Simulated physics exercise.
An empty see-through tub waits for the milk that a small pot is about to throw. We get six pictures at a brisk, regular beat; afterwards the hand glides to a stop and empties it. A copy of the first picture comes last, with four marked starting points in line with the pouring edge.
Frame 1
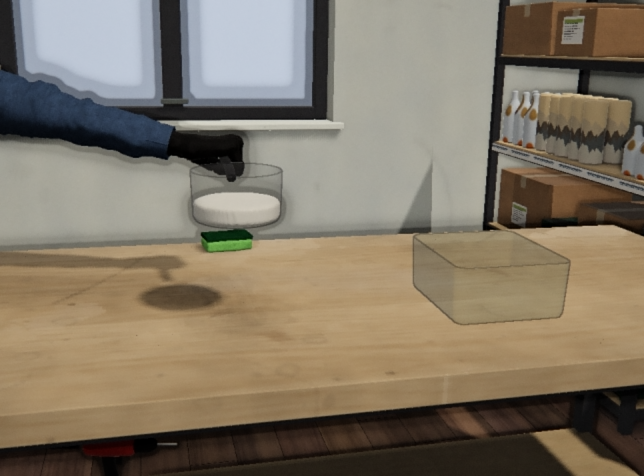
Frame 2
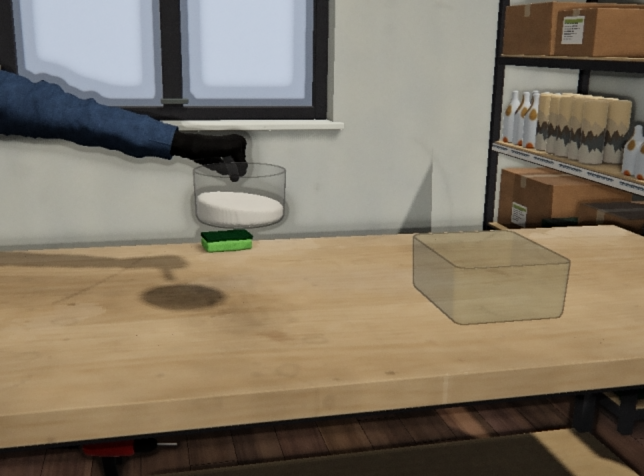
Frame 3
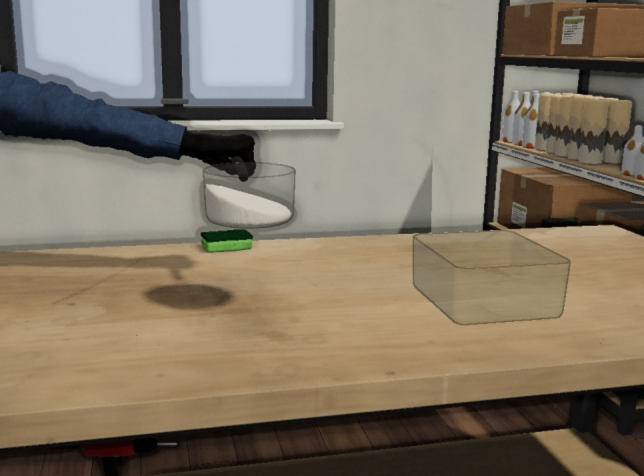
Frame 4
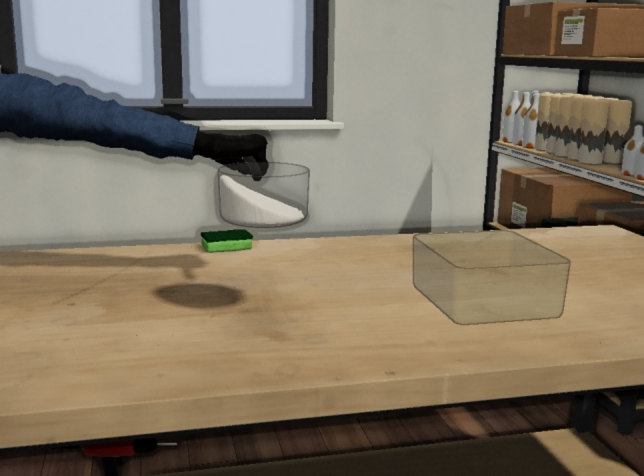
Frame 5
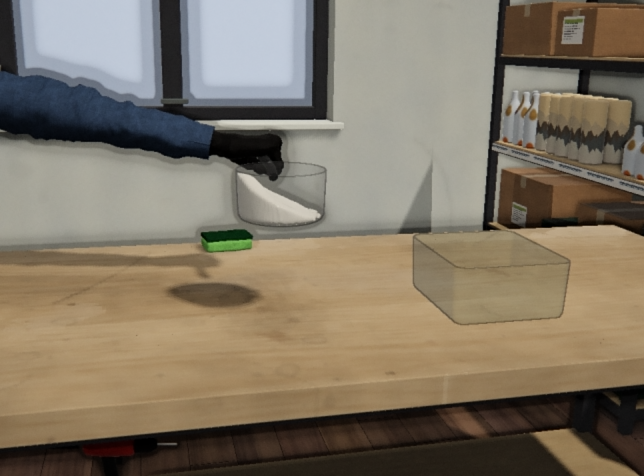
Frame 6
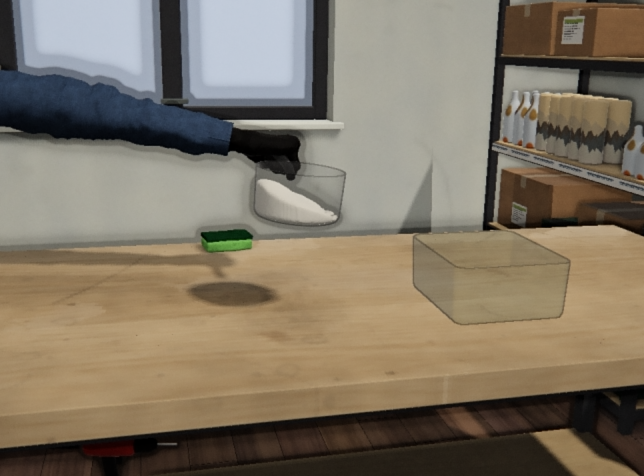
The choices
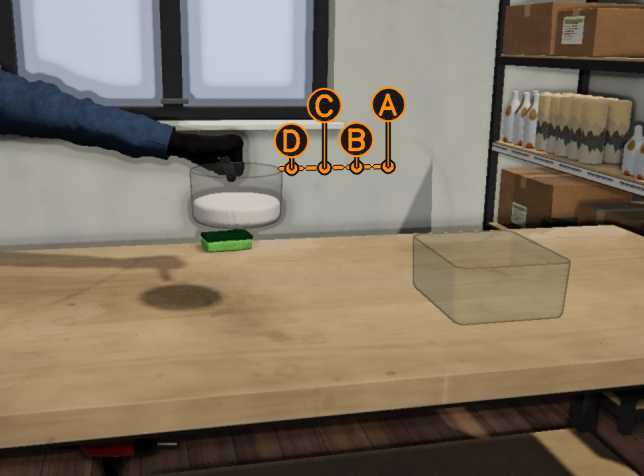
A gloved hand in a blue sleeve carried a small clear pot of milk rightward above a wooden table, the white milk sloping inside, while an empty see-through tub stayed still on the right.
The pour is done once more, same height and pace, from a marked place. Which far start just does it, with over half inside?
That is place C.
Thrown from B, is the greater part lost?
No, not at all.
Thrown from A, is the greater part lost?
No.
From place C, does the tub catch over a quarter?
Yes.
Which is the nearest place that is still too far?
That would be D.
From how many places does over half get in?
Three of the four.
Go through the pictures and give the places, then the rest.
In the first frame, upright, lip at (280, 168); tub from (452, 324) to (561, 316); nothing has left yet.
In the second frame, upright, lip at (283, 168); nothing has left yet.
In the third frame, upright, lip at (293, 168); nothing has left yet.
In the fourth frame, upright, lip at (307, 168); nothing has left yet.
In the fifth frame, upright, lip at (324, 167); nothing has left yet.
In the sixth frame, tipped about 5°, lip at (343, 171); nothing has left yet.
On the marked copy, A at (388, 166); B at (356, 167); C at (324, 167); D at (291, 168).
With A, about 74 % lands in the tub, 5 % falls short and 21 % goes beside or beyond.
With B, about 87 % lands in the tub, 5 % falls short and 8 % goes beside or beyond.
With C, about 62 % lands in the tub, 36 % falls short and 3 % goes beside or beyond.
With D, about 32 % lands in the tub, 65 % falls short.
